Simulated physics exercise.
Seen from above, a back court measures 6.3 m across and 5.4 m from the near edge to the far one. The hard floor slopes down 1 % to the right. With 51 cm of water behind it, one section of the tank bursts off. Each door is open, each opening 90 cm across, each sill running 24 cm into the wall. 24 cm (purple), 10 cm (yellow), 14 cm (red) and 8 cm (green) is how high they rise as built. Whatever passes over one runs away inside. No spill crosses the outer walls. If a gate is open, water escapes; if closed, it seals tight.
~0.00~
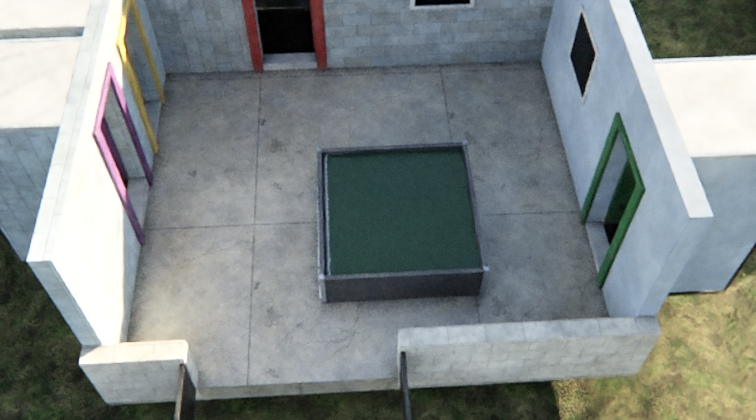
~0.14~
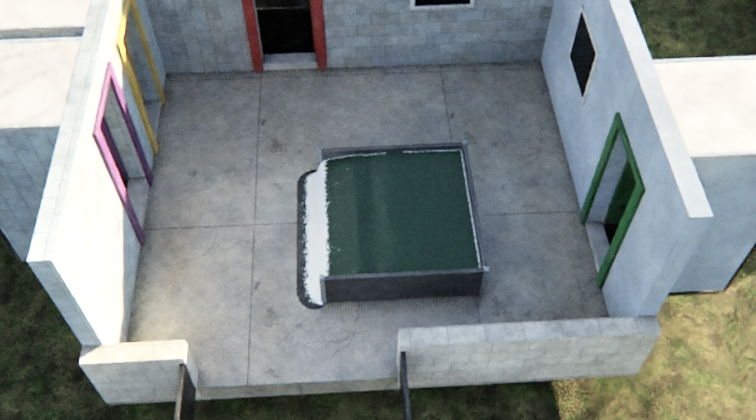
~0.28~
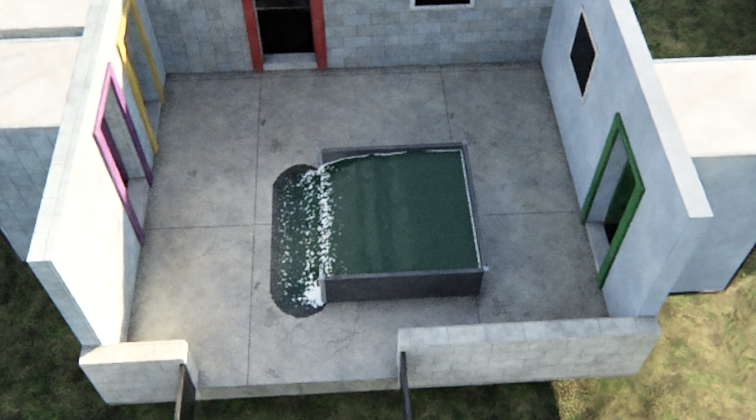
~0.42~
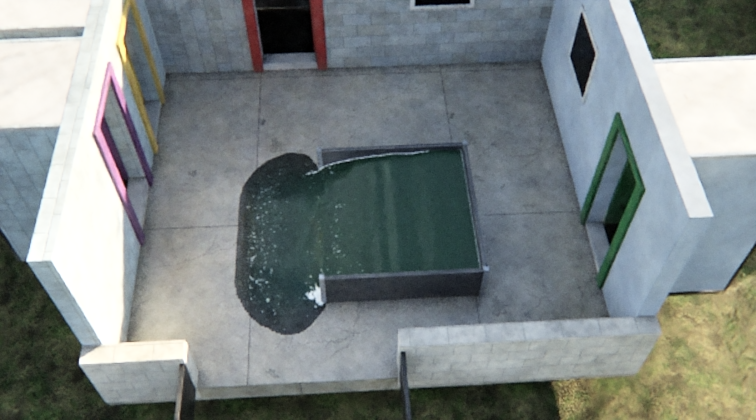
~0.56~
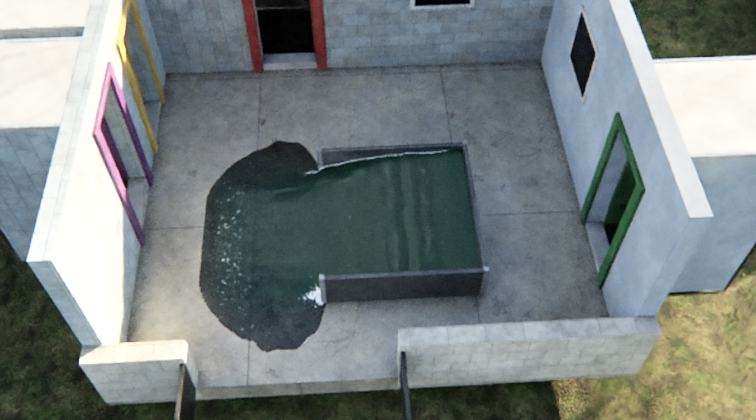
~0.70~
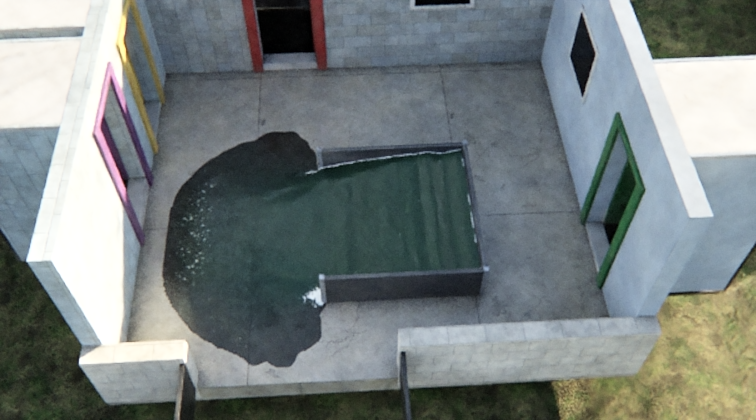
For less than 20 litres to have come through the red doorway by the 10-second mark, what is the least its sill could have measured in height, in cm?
7 cm or so.
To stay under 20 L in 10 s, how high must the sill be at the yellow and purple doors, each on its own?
Close to 9.5 cm (yellow) and close to 22 cm (purple).
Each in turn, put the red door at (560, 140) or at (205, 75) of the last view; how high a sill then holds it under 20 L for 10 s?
You'd want about 7.0 cm there first, then about 19 cm.
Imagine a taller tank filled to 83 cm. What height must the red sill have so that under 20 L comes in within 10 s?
Roughly 11.5 cm high.
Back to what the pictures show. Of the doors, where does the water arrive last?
That would be the green door.
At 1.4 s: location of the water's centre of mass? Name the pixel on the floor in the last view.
The centre of all the water is around (322, 235).
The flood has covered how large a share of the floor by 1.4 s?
I'd say near 35 percent.
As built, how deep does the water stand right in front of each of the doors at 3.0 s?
Depth (cm): Purple 21 / yellow 13 / red 1 / green 0.
After 1.4 s water covers 35 % of the floor, deepest (30 cm) near (144, 232); it has not reached the red door.
After 3.0 s water covers 40 % of the floor, deepest (29 cm) near (166, 80); it has not reached the red door.
After 10.0 s water covers 95 % of the floor, deepest (12 cm) near (533, 68); 5 cm at the red door, 0 litres in over its 14 cm sill.
At the red door as built, the water arrived by 3.2 s and peaked near 11 cm at 4.6 s.
With a sill of 6 cm, 29 litres would have come in within the 10 s; with 8.5 cm, 7 litres. So under 20 litres takes about 7 cm.
